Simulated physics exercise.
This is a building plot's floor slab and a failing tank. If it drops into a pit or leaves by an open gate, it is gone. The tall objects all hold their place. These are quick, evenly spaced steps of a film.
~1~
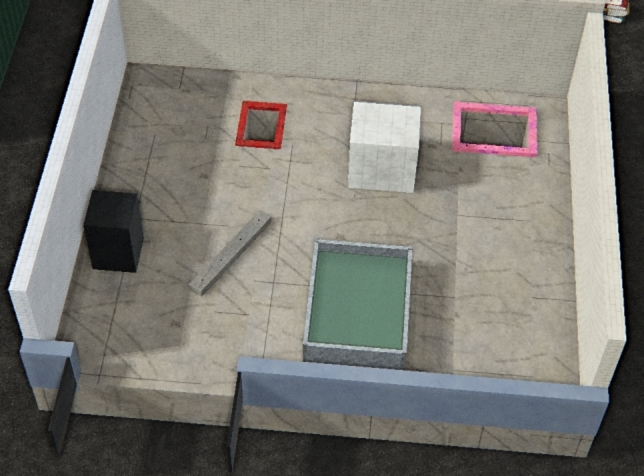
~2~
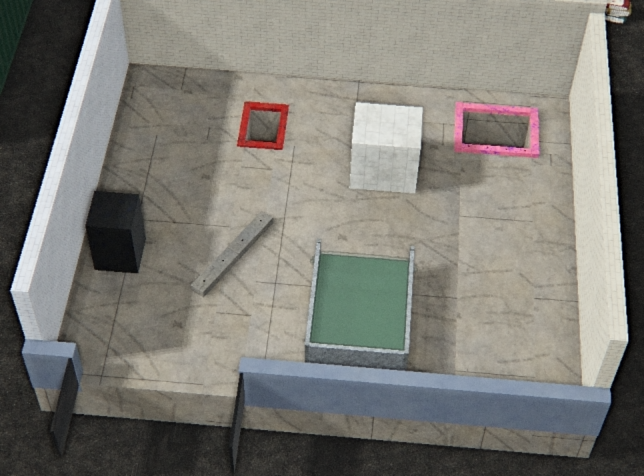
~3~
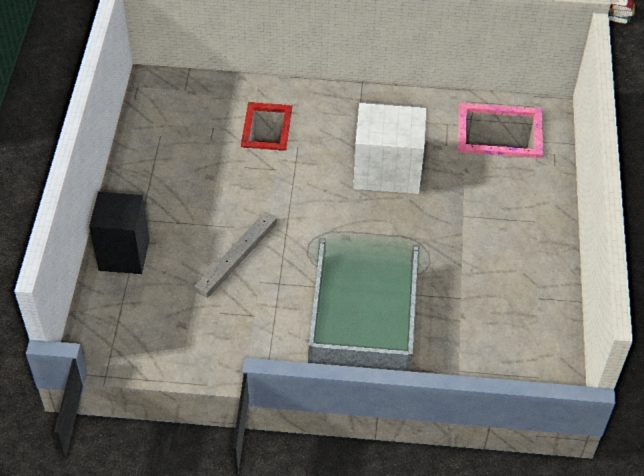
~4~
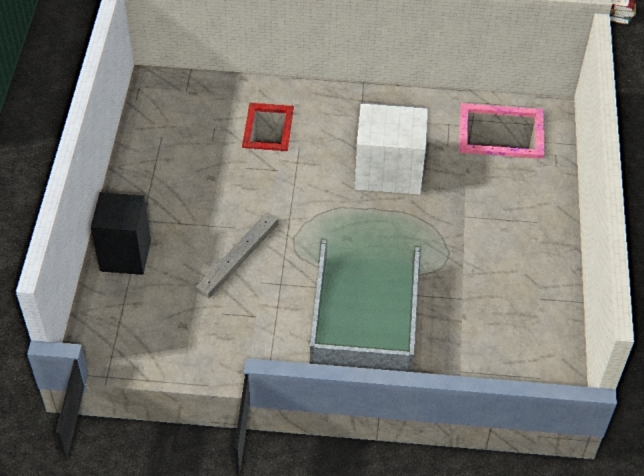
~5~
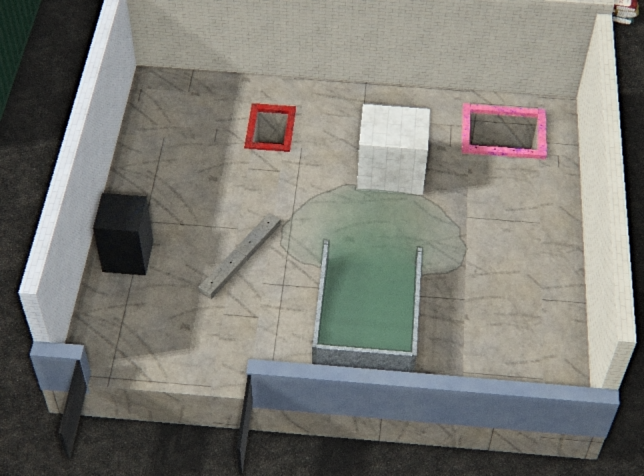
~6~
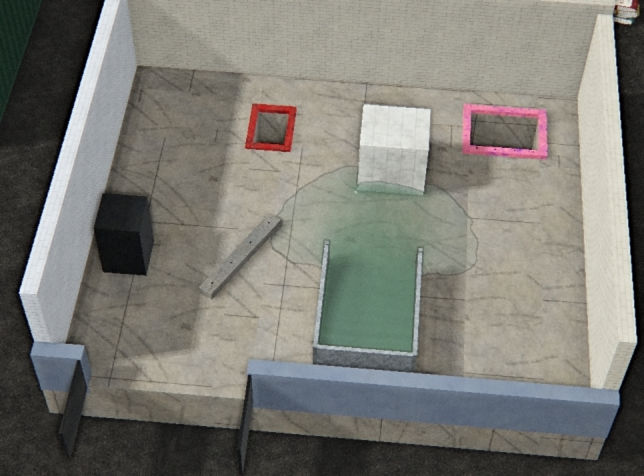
A walled floor slab held a tank of green water, a pale block and a dark block; the tank's far side opened, and water poured out, spreading across the slab to the pale block.
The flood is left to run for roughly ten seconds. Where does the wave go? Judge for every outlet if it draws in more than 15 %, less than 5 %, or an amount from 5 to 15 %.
My call: The gate draws in less than 5 %; the pink pit draws in less than 5 %; the red pit draws in from 5 to 15 %.
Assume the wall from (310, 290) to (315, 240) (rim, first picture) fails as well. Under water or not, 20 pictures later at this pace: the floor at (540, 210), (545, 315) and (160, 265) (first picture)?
Point 1: Unwetted; point 2: Unwetted; point 3: Inundated.
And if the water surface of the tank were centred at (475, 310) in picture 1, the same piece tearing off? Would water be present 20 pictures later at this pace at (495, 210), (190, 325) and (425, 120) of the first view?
Location one: Soaked; location two: Bone dry; location three: Soaked.
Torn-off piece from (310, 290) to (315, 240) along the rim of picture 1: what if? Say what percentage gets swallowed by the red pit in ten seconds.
Share recorded - red: 0 %.
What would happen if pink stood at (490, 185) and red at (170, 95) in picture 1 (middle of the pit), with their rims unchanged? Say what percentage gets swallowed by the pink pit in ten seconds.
The pink pit takes 8 per cent.
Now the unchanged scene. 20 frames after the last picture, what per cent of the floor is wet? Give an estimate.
The answer is around 45 per cent.
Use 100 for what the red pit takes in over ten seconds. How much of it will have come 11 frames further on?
I'd put it at 35 percent.
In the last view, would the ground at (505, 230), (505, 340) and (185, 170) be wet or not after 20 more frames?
Note - in order: Inundated / not inundated / inundated.
A moment on, water covers 20 % of the floor; the gate 0 %, the pink pit 0 %, the red pit 0 %.
Next, water covers 25 % of the floor; the gate 0 %, the pink pit 0 %, the red pit 3 %.
Then, water covers 45 % of the floor; the gate 0 %, the pink pit 1 %, the red pit 6 %.
Later, water covers 65 % of the floor; the gate 0 %, the pink pit 1 %, the red pit 7 %.
In the end, water covers 80 % of the floor; the gate 0 %, the pink pit 1 %, the red pit 7 %.
